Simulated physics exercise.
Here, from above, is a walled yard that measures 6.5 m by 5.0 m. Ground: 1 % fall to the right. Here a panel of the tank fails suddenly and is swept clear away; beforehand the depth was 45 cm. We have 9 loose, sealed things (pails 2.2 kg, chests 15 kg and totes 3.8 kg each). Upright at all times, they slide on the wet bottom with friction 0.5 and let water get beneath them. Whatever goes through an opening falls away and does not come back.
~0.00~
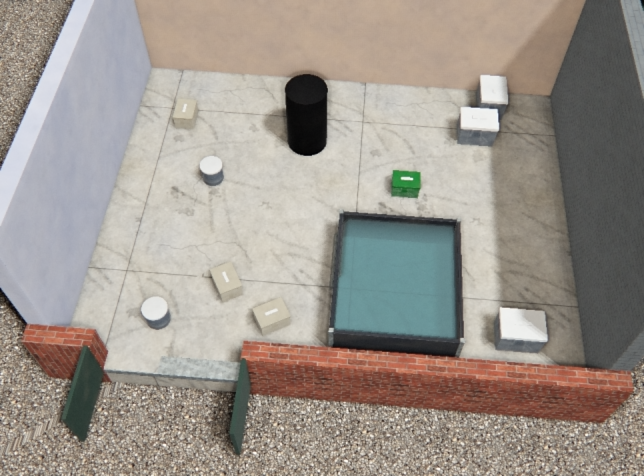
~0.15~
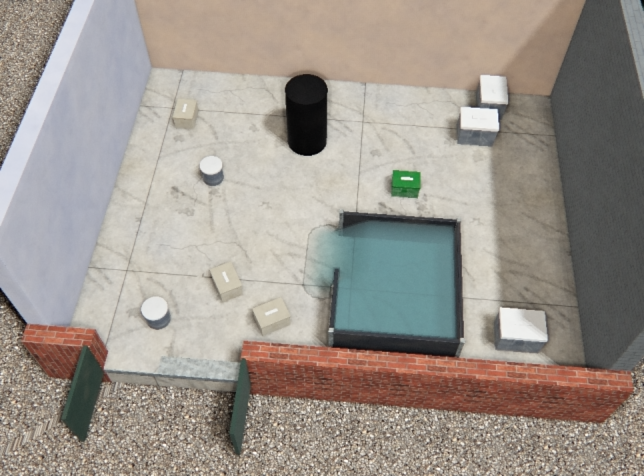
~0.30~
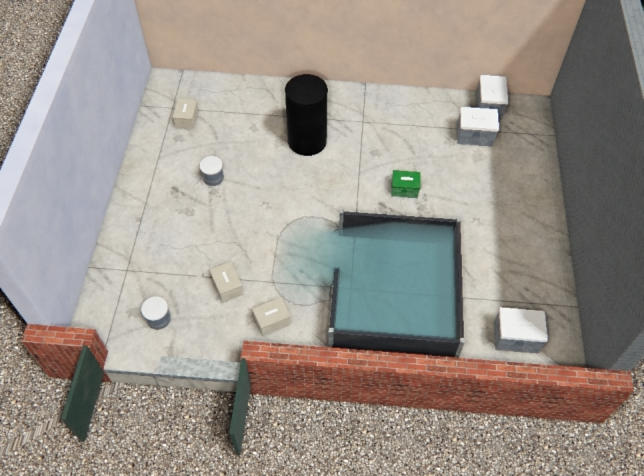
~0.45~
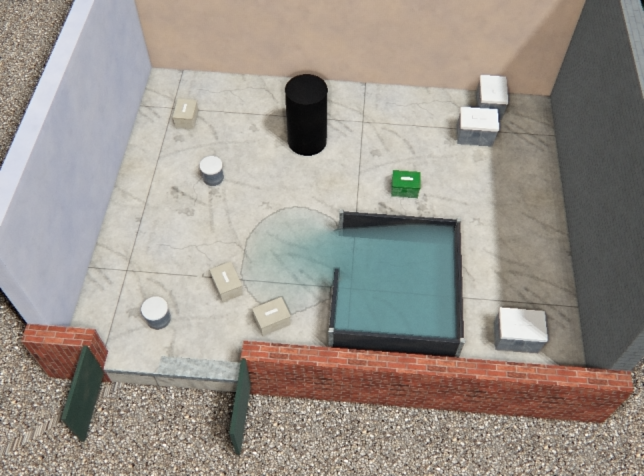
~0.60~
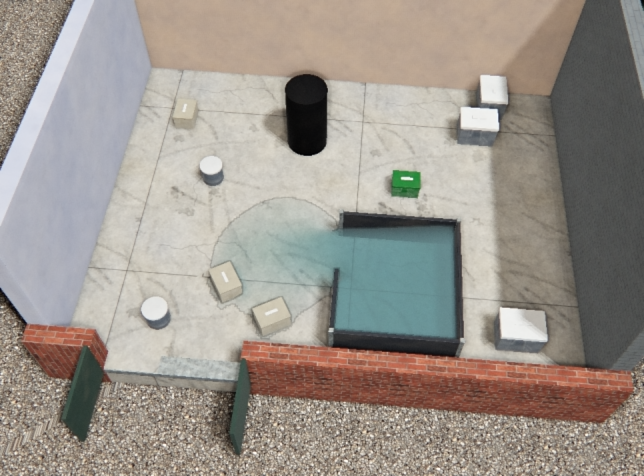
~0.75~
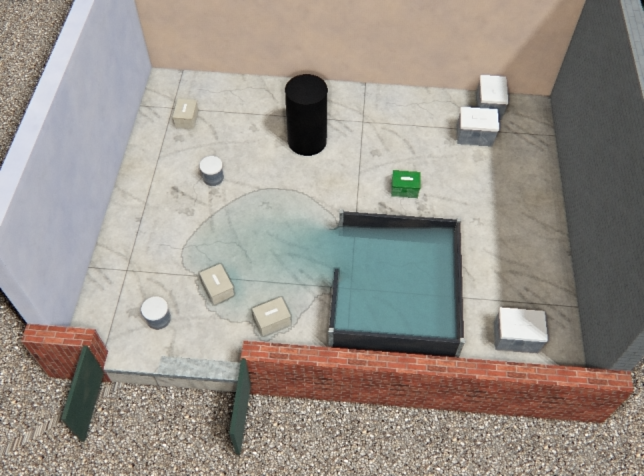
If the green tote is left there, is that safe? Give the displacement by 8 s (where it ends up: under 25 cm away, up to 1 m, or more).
Chances are it never really leaves its spot.
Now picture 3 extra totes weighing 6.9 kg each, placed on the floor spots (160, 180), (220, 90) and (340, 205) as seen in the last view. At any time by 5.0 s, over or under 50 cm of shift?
Taking them in the order given: Exceeds it, exceeds it and falls short.
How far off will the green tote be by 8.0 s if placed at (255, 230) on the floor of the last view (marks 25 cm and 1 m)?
As it turns out, it is swept away.
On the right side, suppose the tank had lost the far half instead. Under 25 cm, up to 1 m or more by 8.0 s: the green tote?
The answer: The green tote stays more or less still.
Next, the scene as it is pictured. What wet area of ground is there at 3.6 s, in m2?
17 m2.
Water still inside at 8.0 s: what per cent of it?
About 86 in a hundred parts of the water.
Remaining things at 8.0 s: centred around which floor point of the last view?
It works out to somewhere near (400, 181) on the floor.
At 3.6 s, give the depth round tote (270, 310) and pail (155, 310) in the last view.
About 2 and 8 cm.
After 1.6 s the green tote is near (407, 179), 0.0 m from its start, aground; 0 of 9 are out; 0 afloat.
After 3.6 s the green tote is near (407, 179), 0.0 m from its start, aground; 0 of 9 are out; 4 afloat.
After 5.6 s the green tote is near (407, 179), 0.0 m from its start, aground; 1 of 9 are out; 3 afloat.
After 8.0 s the green tote is near (407, 179), 0.0 m from its start, aground; 2 of 9 are out; 1 afloat.
